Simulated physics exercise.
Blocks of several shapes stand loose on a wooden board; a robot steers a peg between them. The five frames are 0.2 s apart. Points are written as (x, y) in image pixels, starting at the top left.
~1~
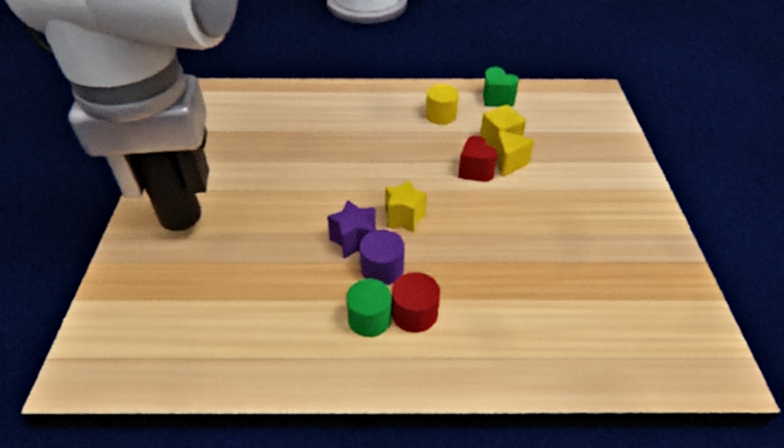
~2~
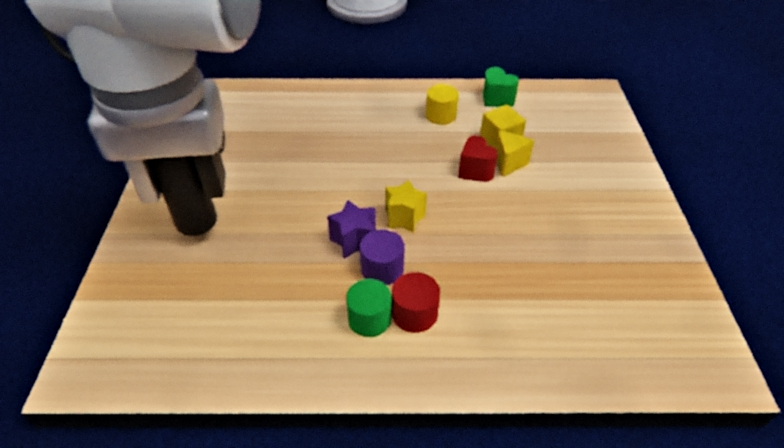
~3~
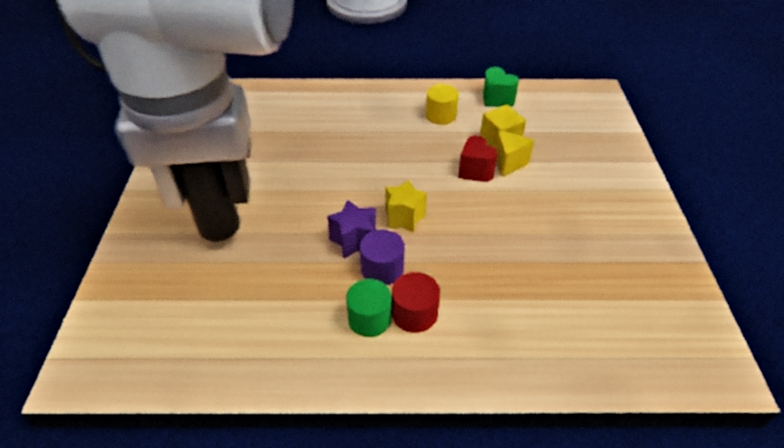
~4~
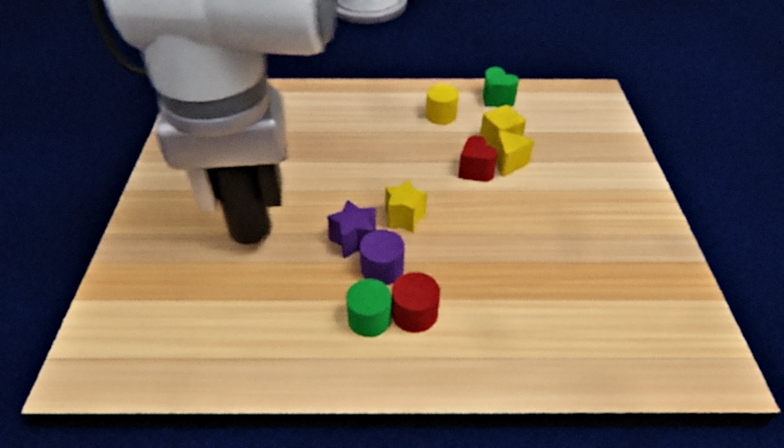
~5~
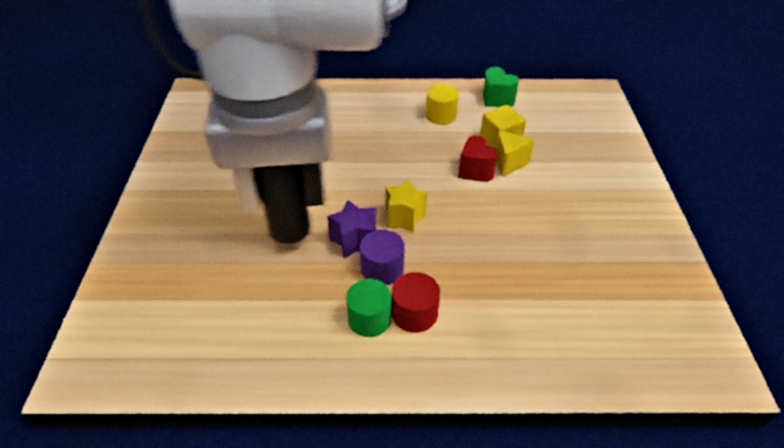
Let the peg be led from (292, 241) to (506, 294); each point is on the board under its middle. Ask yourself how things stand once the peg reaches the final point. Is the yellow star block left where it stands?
No, that is not what happens.
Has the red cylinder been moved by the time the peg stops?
I'd say yes.
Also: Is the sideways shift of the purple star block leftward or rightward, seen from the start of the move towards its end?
It shifts to the left.
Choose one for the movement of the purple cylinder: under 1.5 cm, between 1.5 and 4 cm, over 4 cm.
By the end of the path, it will have gone past 4 cm.
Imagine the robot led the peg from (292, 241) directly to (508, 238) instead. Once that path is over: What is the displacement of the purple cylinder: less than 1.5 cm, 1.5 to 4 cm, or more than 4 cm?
It travels less than 1.5 cm.
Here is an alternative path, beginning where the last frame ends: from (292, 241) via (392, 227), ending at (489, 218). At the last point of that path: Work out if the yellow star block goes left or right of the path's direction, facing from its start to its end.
Facing the way the path runs, start to end, you'll find the yellow star block has shifted left.
What follows on the original path. One third of the way, peg (359, 246); purple star block (389, 215); purple cylinder (398, 251); yellow star block (417, 189), turned 25° anticlockwise.
Two thirds of the way, peg (432, 264); purple star block (422, 218), turned 55° anticlockwise; purple cylinder (469, 277); yellow star block (421, 184), turned 45° anticlockwise; red cylinder (426, 301).
At the end, peg (508, 283); purple star block (422, 218), turned 55° anticlockwise; purple cylinder (520, 310); yellow star block (421, 184), turned 45° anticlockwise; red cylinder (426, 301).
